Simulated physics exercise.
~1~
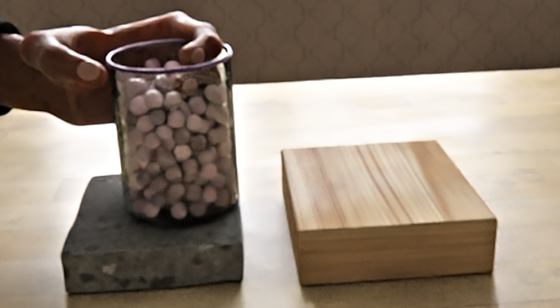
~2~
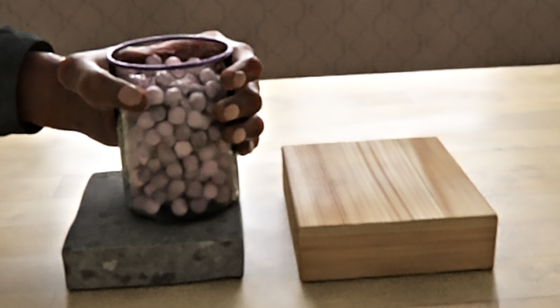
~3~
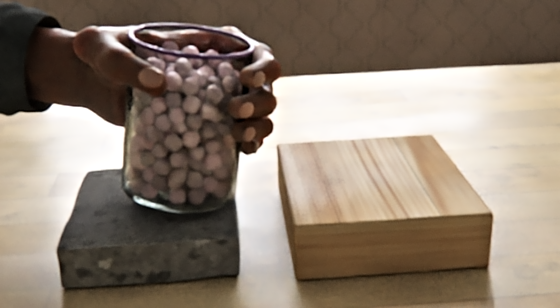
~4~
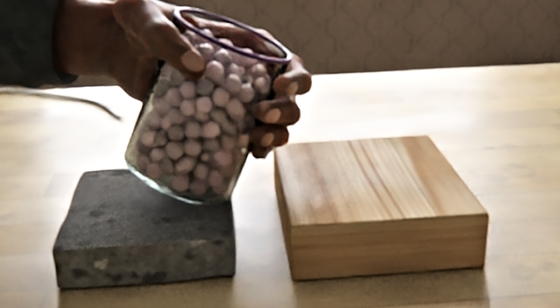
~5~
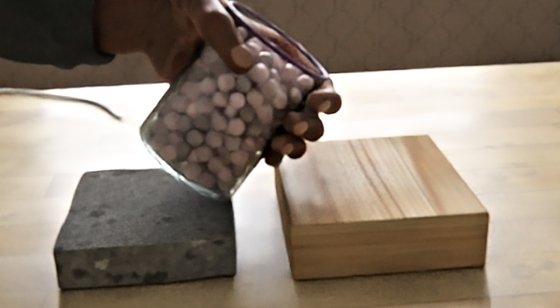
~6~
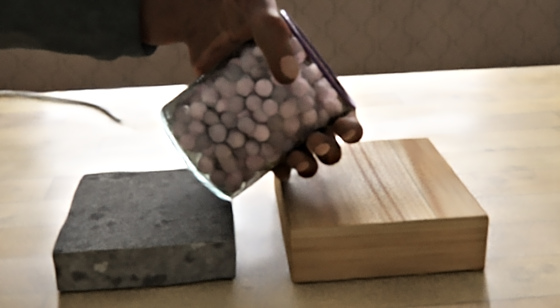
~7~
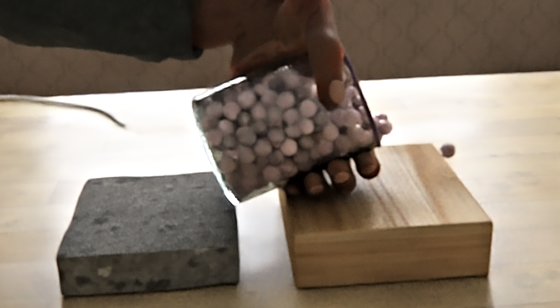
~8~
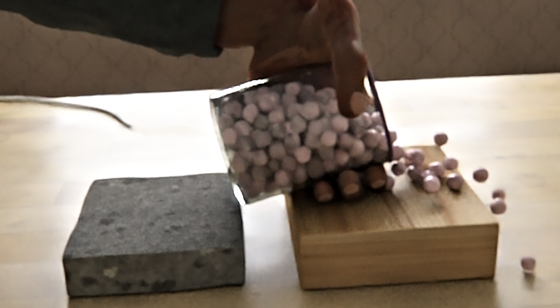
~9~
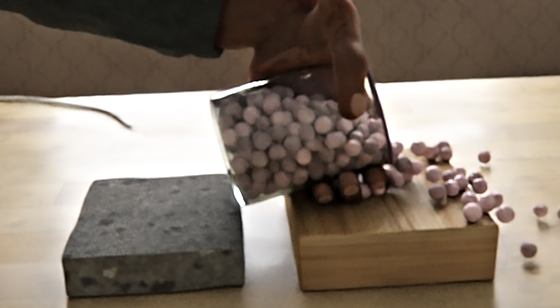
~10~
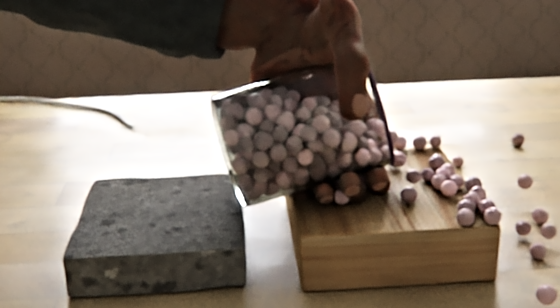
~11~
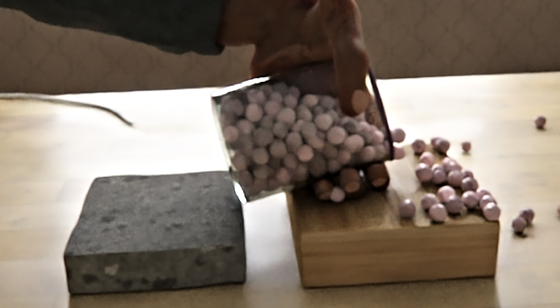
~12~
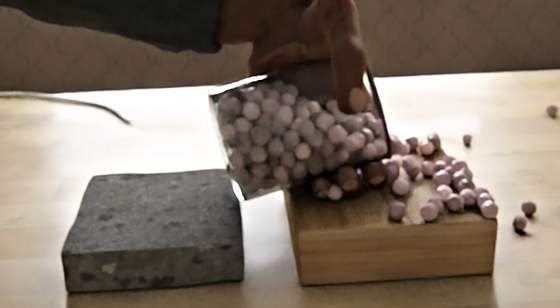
A hand lifted a clear glass of small pinkish balls off a dark stone block and tipped it rightward until it rested on a wooden block, where some balls spilled across the wood and onto the table while most stayed inside.
